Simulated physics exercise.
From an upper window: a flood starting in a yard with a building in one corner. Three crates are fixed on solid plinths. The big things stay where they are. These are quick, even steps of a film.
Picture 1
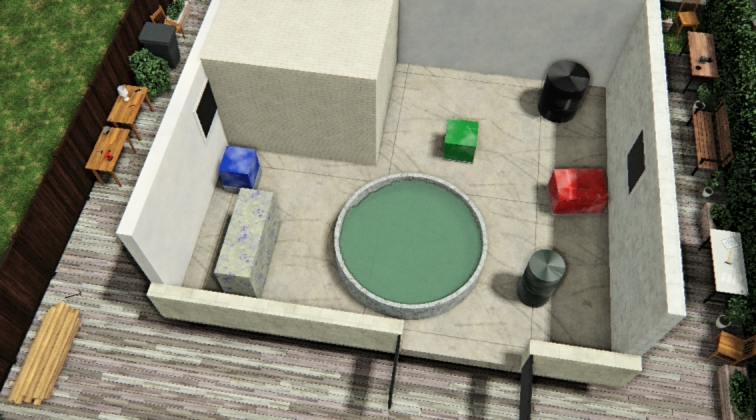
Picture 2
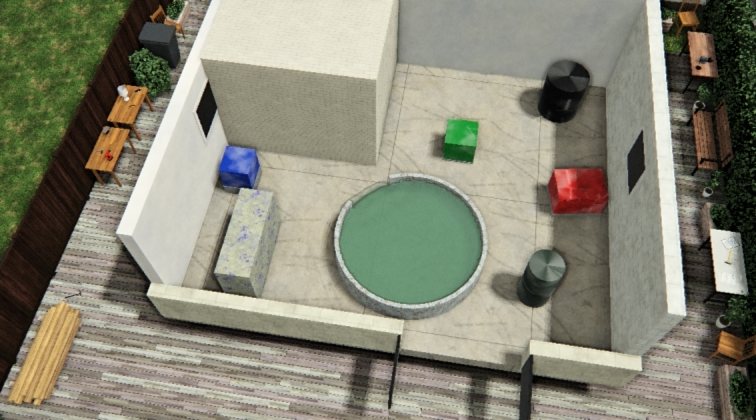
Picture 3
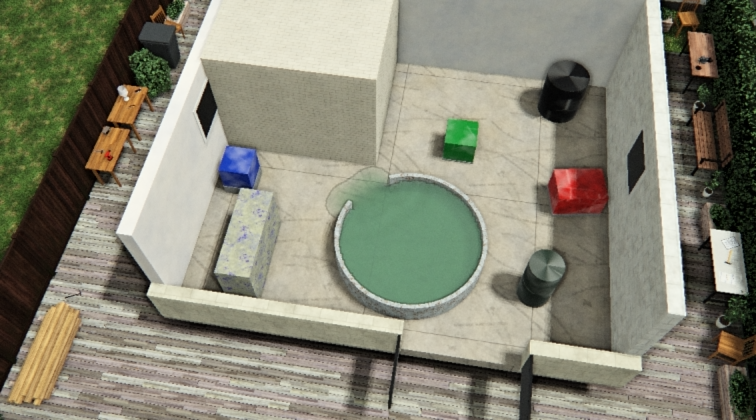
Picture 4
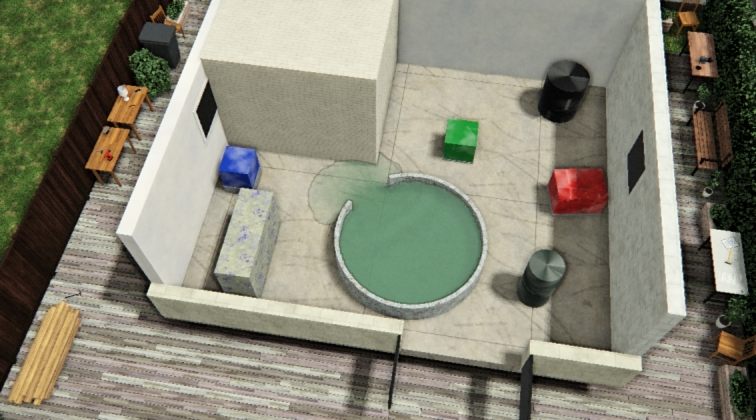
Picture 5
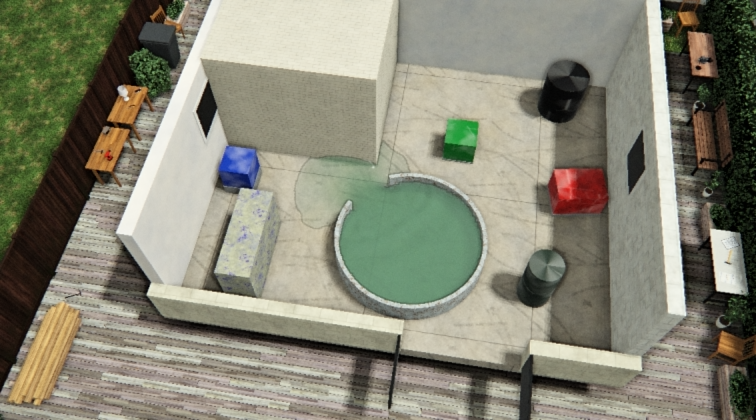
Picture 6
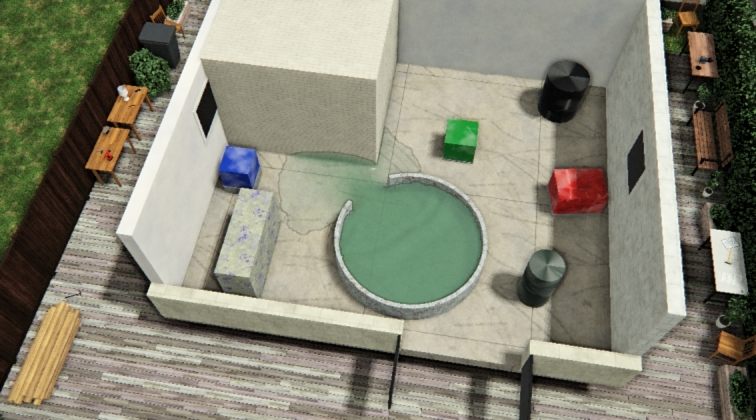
Greenish water poured out through a gap in the far left side of the round pool and spread across the yard's paved floor toward the pale corner building, while the coloured blocks and barrels stayed still.
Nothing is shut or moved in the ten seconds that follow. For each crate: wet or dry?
One by one: The blue crate is wetted; the red crate escapes dry; the green crate is wetted.
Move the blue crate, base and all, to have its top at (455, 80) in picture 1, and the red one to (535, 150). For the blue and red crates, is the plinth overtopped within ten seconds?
In short: Blue crate escapes it, red crate is spared.
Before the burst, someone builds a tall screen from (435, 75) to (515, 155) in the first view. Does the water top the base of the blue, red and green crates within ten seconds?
One by one: The blue one takes water; the red one remains dry; the green one is soaked.
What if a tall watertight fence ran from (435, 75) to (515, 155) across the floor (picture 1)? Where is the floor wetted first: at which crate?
That is the blue-painted one.
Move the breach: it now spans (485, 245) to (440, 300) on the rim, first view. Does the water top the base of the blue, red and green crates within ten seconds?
In short: The blue crate stays dry, the red crate gets wet, the green crate is soaked.
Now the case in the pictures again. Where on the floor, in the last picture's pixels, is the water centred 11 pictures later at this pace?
Roughly at (377, 226).
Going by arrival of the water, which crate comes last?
It is the red crate.
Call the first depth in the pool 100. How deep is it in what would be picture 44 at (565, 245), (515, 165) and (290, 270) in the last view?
About 0, 2 and 10 per cent.
A moment on, water covers 15 % of the floor; the blue crate water round its plinth, the red crate not reached, the green crate not reached.
Next, water covers 25 % of the floor; the blue crate water round its plinth, the red crate not reached, the green crate water round its plinth.
Then, water covers 35 % of the floor; the blue crate water round its plinth, the red crate not reached, the green crate water round its plinth.
Later, water covers 55 % of the floor; the blue crate water round its plinth, the red crate water round its plinth, the green crate water round its plinth.
In the end, water covers 80 % of the floor; the blue crate was topped, the red crate stayed above the water, the green crate was topped.
